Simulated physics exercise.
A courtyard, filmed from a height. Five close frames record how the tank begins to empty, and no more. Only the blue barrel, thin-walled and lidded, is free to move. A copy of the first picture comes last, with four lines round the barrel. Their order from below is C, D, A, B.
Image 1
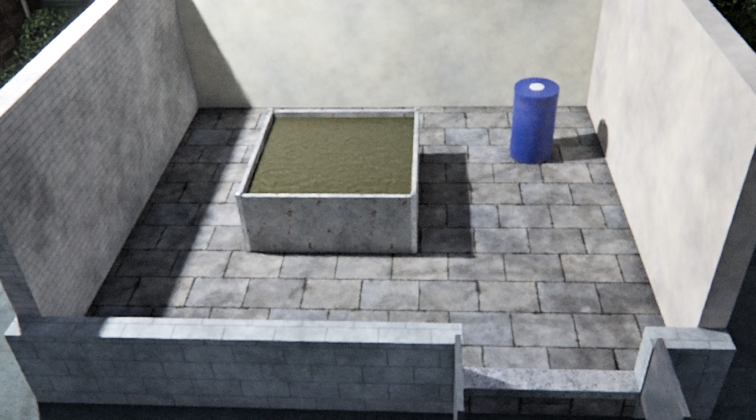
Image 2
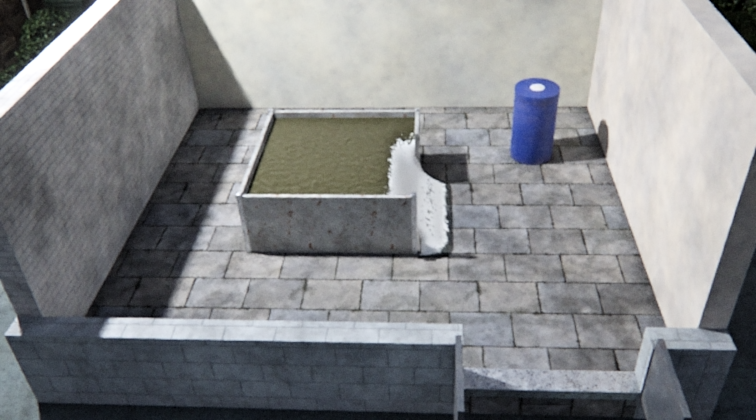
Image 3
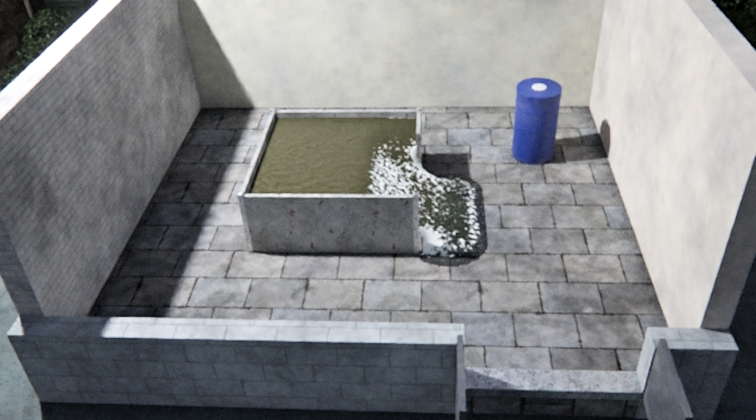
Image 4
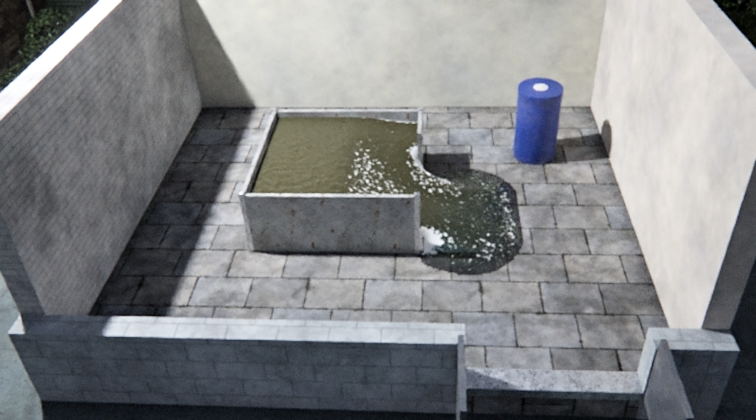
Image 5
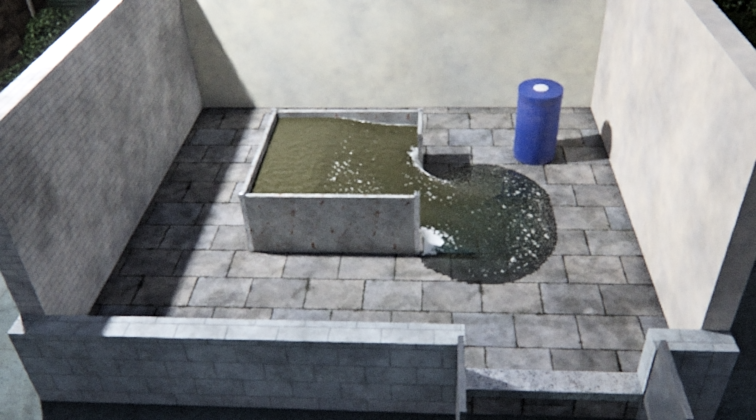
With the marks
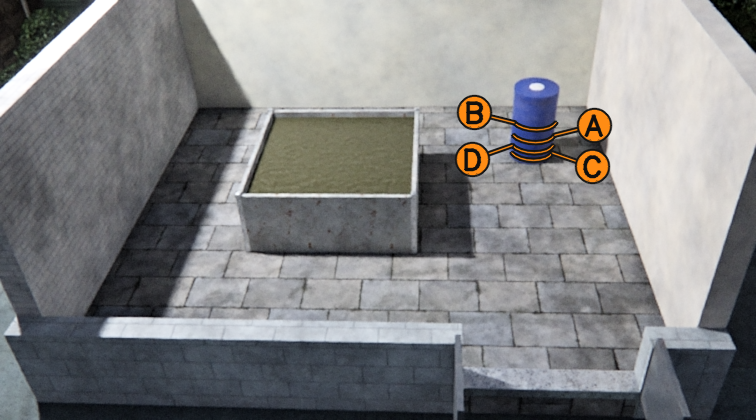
We see a full tank of murky water in a walled, paved yard; water bursts from its right side in a white, foamy rush, then spreads across the paving toward the blue barrel, which stays almost still.
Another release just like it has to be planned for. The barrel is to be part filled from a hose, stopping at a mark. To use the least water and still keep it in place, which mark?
Go for D.
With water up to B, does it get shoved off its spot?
No.
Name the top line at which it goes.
That would be C.
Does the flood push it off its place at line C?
Yes, that goes wrong.
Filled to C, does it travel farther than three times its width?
No.
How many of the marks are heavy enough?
Three of them.
On the marked copy, A at (535, 142); B at (536, 129); C at (533, 160); D at (534, 152); from the bottom up C, D, A, B.
With A, it does not move.
With B, it does not move.
With C, it is pushed about its own width away.
With D, it does not move.
